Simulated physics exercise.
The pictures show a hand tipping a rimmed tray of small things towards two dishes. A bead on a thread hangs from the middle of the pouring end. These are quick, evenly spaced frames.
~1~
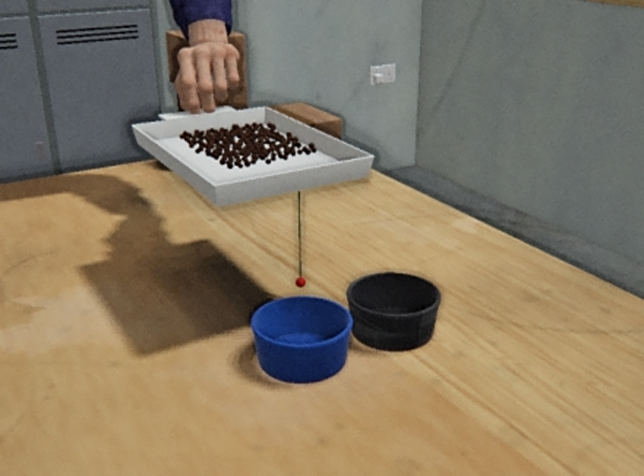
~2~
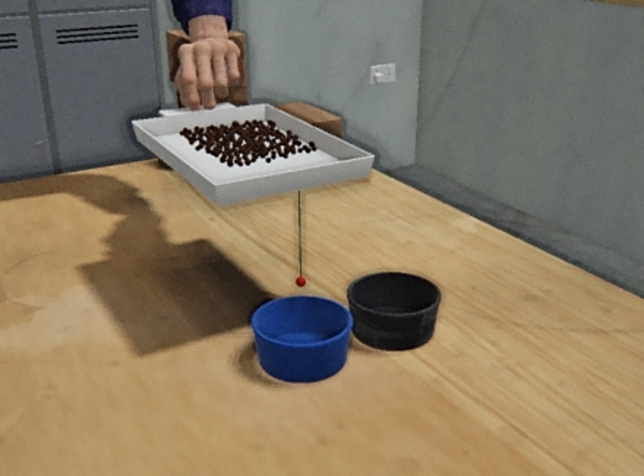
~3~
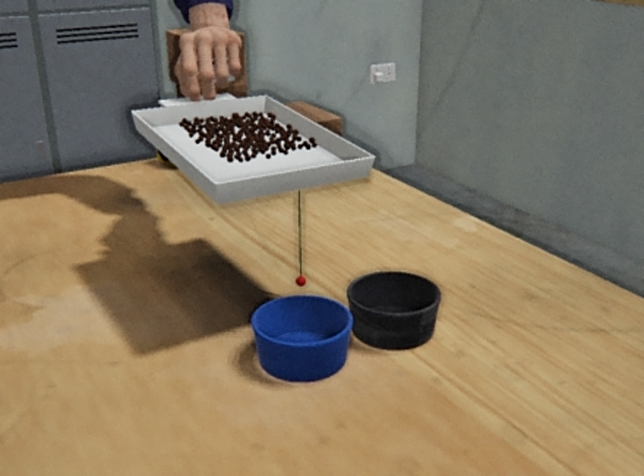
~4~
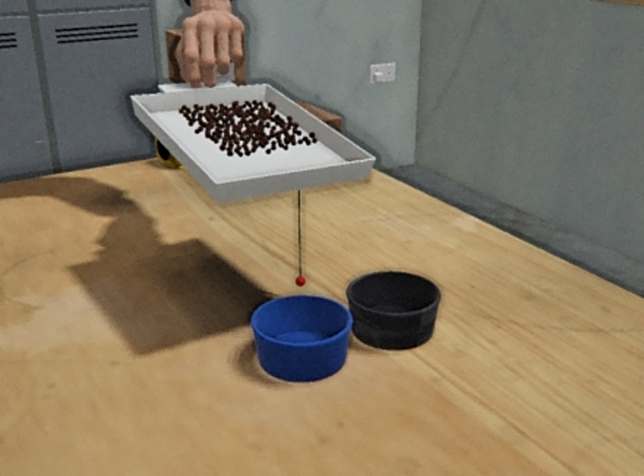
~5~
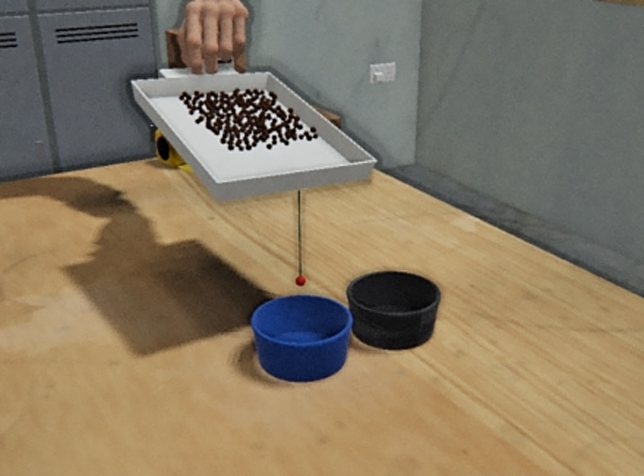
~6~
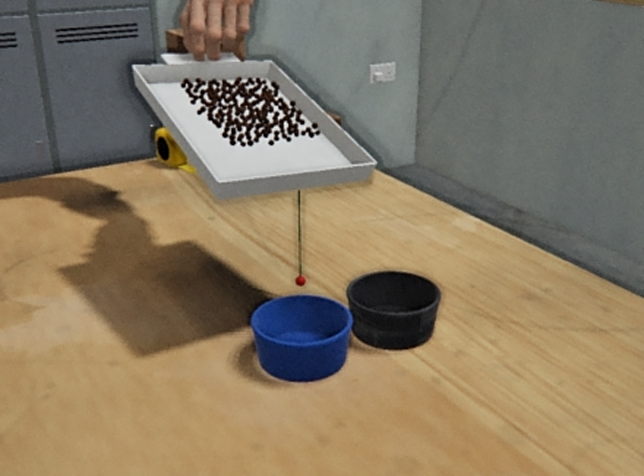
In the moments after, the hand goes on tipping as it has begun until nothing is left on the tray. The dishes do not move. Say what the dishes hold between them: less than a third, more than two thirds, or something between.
Together they catch over two thirds.
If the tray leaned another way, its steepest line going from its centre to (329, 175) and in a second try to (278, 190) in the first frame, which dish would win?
The first try: The dish on the right. The second: The left one.
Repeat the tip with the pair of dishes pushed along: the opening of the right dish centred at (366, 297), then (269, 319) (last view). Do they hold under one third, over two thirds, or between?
At the first place over two thirds, at the second under a third.
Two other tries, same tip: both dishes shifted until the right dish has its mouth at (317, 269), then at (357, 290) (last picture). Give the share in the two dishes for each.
The first gives 0 %, the second 80 %.
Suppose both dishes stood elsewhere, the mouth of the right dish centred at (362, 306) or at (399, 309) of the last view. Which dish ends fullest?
In turn: The right-hand dish; the dish on the right.
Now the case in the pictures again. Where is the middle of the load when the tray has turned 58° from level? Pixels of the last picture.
Around (334, 168).
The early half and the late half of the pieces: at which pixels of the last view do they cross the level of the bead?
The first part at (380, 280); the rest at (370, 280).
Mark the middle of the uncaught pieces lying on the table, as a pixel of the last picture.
At about (369, 355).
Just after the last frame, tray tipped steeply; almost all on the tray; just a few in the right dish; just a few outside both; just a few in the air.
A moment on, tray tipped right over; the larger part on the tray; just a few in the left dish; about a tenth in the right dish; just a few outside both; about a tenth in the air.
Further on, tray tipped past a quarter turn; about a tenth in the left dish; the larger part in the right dish; about a tenth outside both.
When it is over, tray tipped past a quarter turn; about a tenth in the left dish; the larger part in the right dish; about a tenth outside both.
